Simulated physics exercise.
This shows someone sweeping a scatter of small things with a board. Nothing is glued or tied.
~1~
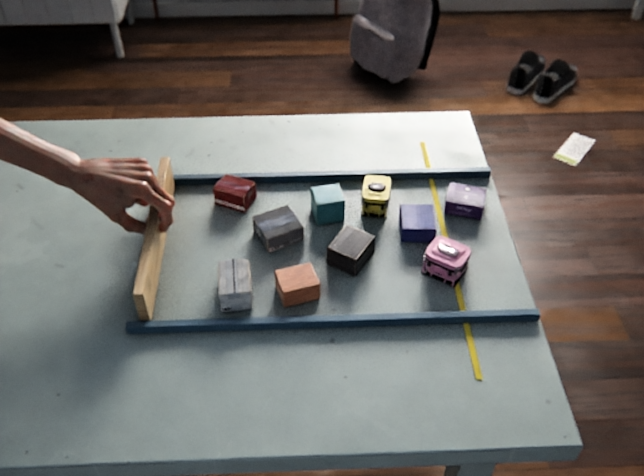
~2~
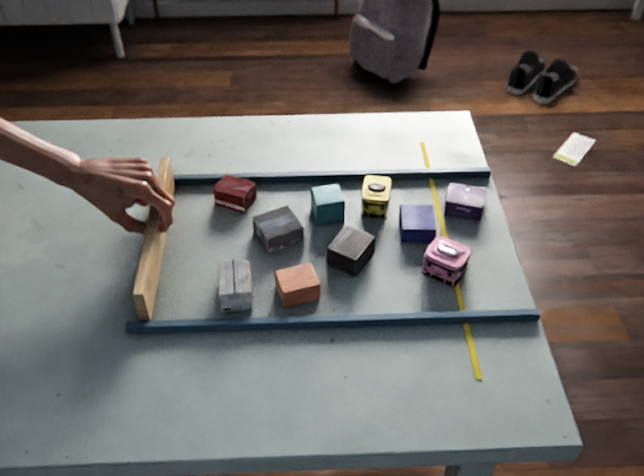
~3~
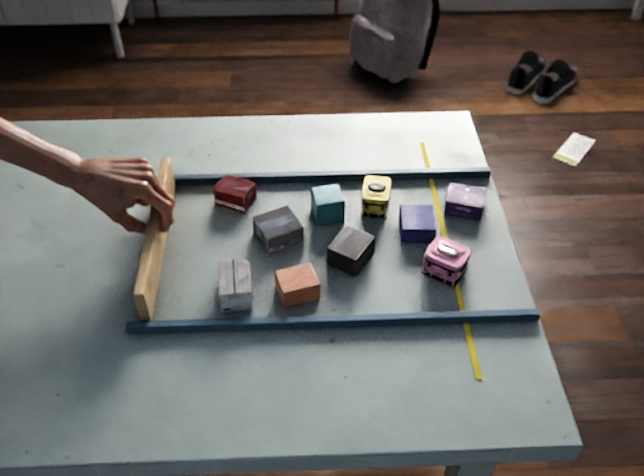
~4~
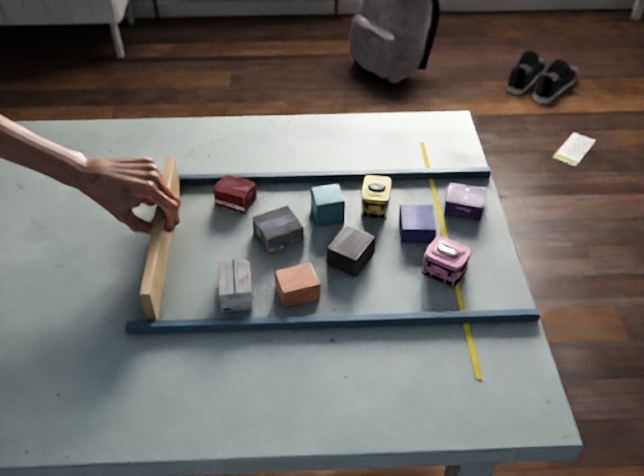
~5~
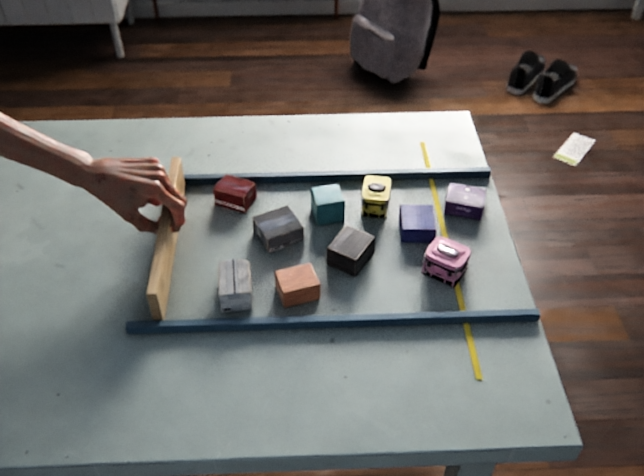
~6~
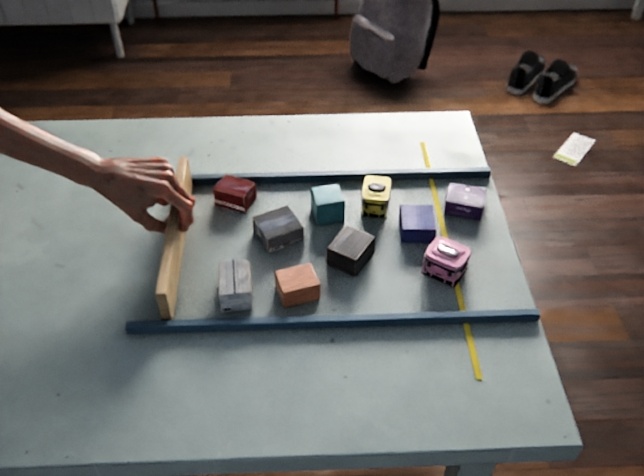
The footage shows small coloured boxes and cases scattered between two dark rails on a table crossed by yellow tape, while a hand at the left holds a wooden board still, then slides it slightly rightward; the scattered objects remain in place.
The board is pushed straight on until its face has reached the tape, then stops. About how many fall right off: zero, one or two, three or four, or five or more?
The number that fall off is one or two.
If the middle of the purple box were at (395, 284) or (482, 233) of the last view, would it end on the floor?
In turn it drops off; falls.
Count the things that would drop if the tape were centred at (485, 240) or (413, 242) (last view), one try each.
In that order 6 and 0.
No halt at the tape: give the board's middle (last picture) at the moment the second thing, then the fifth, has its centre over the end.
About (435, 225), then (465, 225).
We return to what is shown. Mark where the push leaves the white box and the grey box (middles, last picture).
The white box at (474, 280), the grey box at (464, 226).
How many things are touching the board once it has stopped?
That makes 4.
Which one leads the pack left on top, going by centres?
The blue block ends nearest.
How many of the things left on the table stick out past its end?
1 of them.
A little later, none off yet; purple box at rest near (465, 202); pink case at rest near (447, 261); blue block at rest near (417, 223).
When it is over, the number that fall off is one or two; down, pink case and purple box.
